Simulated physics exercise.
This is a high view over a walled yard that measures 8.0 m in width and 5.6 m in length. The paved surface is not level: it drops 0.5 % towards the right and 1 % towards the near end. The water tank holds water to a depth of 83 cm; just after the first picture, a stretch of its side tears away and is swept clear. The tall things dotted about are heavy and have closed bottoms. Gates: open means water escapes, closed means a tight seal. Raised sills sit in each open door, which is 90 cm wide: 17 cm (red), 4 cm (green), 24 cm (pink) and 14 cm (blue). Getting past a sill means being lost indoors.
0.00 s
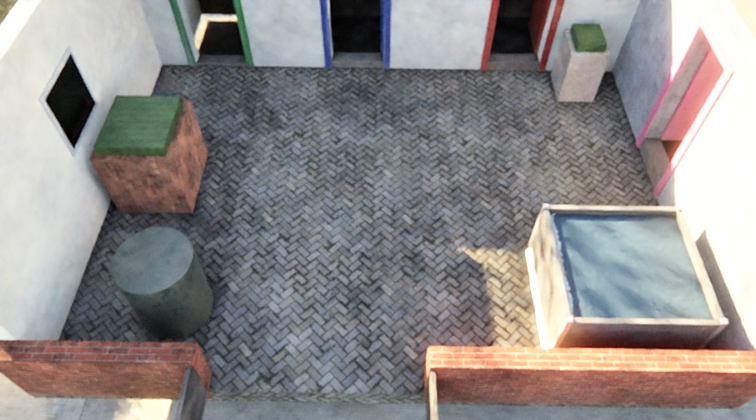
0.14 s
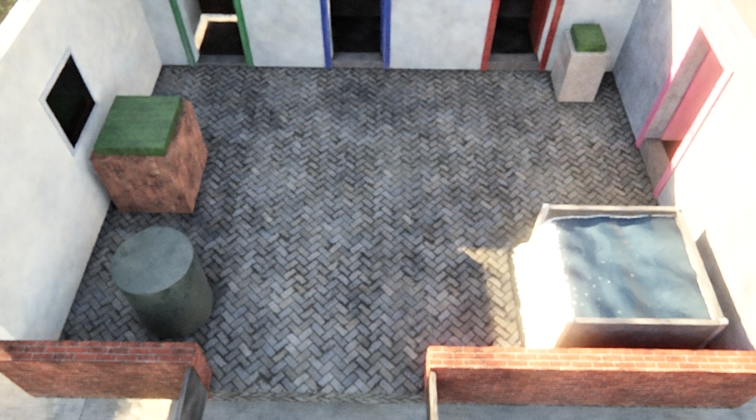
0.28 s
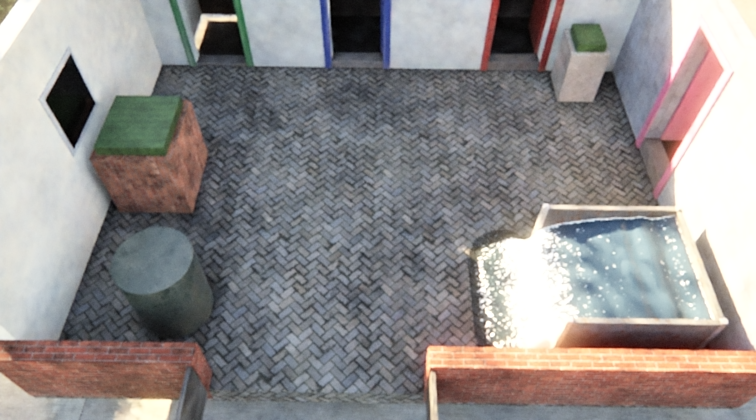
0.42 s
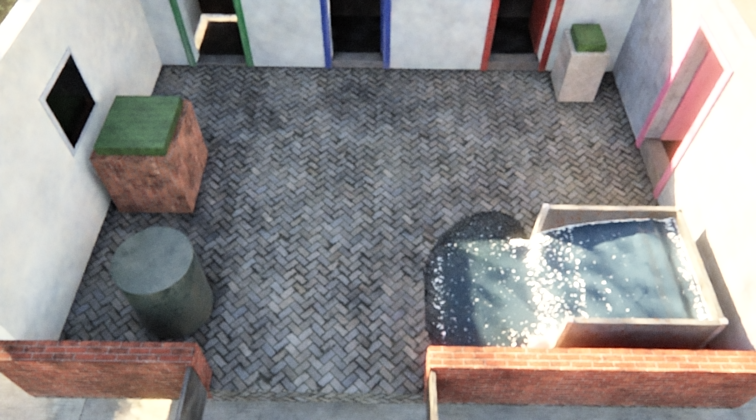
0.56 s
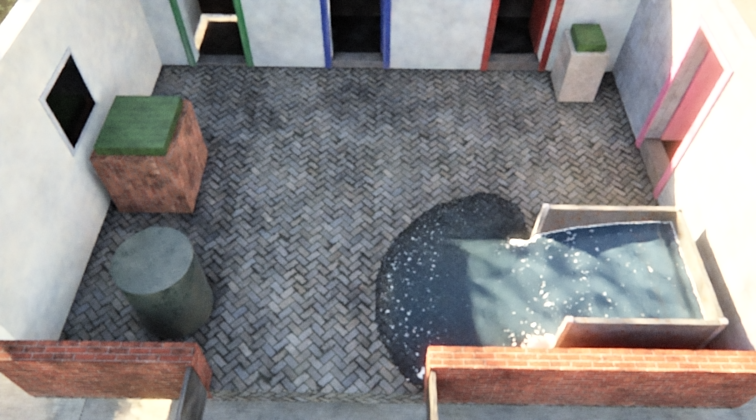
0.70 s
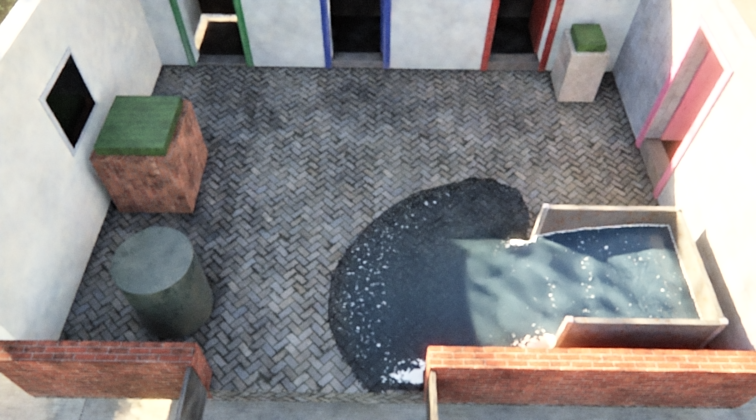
A walled yard paved in grey herringbone brick is seen from high above by a still camera. Green, blue and red doorways line the far wall, a green-topped brick block and dark green cylinder stand left, and a pale water tank sits right, behind a low brick wall. The tank's left side gives way, and foaming water pours out, spreading leftward across the paving in a dark, rounded sheet.
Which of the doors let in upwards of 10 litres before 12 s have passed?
Red door: Short; green door: Surplus; pink door: Short; blue door: Short.
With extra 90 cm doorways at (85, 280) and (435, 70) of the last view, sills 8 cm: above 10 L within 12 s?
Door 1: Higher; door 2: Lower.
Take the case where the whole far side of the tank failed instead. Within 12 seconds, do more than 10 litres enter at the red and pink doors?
Outcome at red: Exceeded; outcome at pink: Not exceeded.
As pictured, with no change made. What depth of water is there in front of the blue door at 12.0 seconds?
Roughly 1.0 cm deep.
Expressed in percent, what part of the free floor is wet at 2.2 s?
Some 50 per cent of the floor is wet.
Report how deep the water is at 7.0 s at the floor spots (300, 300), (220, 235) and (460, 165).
Roughly 5, 5, 2 cm.
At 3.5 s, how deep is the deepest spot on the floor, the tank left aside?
Some 24 cm deep.
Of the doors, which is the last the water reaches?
Result: Pink door.
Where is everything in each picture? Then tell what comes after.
In the first frame, still water, 83 cm deep, in the water tank at (626, 264).
In the second frame, water pours out at (548, 285) and has run 0.9 m, to a hidden place; typically 7 cm deep outside, 83 cm at the water tank's back.
In the third frame, water pours out at (546, 288) and has run 1.1 m, to a hidden place; typically 13 cm deep outside, 79 cm at the water tank's back.
In the fourth frame, the front is at a hidden place, 1.5 m from the gap at (546, 289); 2.8 m2 of floor is under water; 71 cm left at the back of the water tank.
In the fifth frame, water pours out at (545, 290) and has run 2.1 m, to (384, 322); typically 9 cm deep outside, 70 cm at the water tank's back.
In the sixth frame, water pours out at (545, 291) and has run 2.6 m, to (336, 321); typically 8 cm deep outside, 63 cm at the water tank's back.
After 1.4 s water covers 35 % of the floor and is deepest (28 cm) near (526, 307); red door not reached, green door not reached, pink door not reached, blue door not reached.
After 2.2 s water covers 50 % of the floor and is deepest (34 cm) near (186, 369); red door not reached, green door not reached, pink door not reached, blue door not reached.
After 3.5 s water covers 65 % of the floor and is deepest (24 cm) near (105, 220); red door not reached, green door 2 cm at the sill, 0 L in, pink door not reached, blue door not reached.
After 7.0 s water covers 75 % of the floor and is deepest (10 cm) near (50, 367); red door not reached, green door 6 cm at the sill, 53 L in, pink door not reached, blue door 6 cm at the sill, 0 L in.
After 12.0 s water covers 100 % of the floor and is deepest (12 cm) near (606, 239); red door 4 cm at the sill, 0 L in, green door 2 cm at the sill, 56 L in, pink door 7 cm at the sill, 0 L in, blue door 1 cm at the sill, 0 L in.
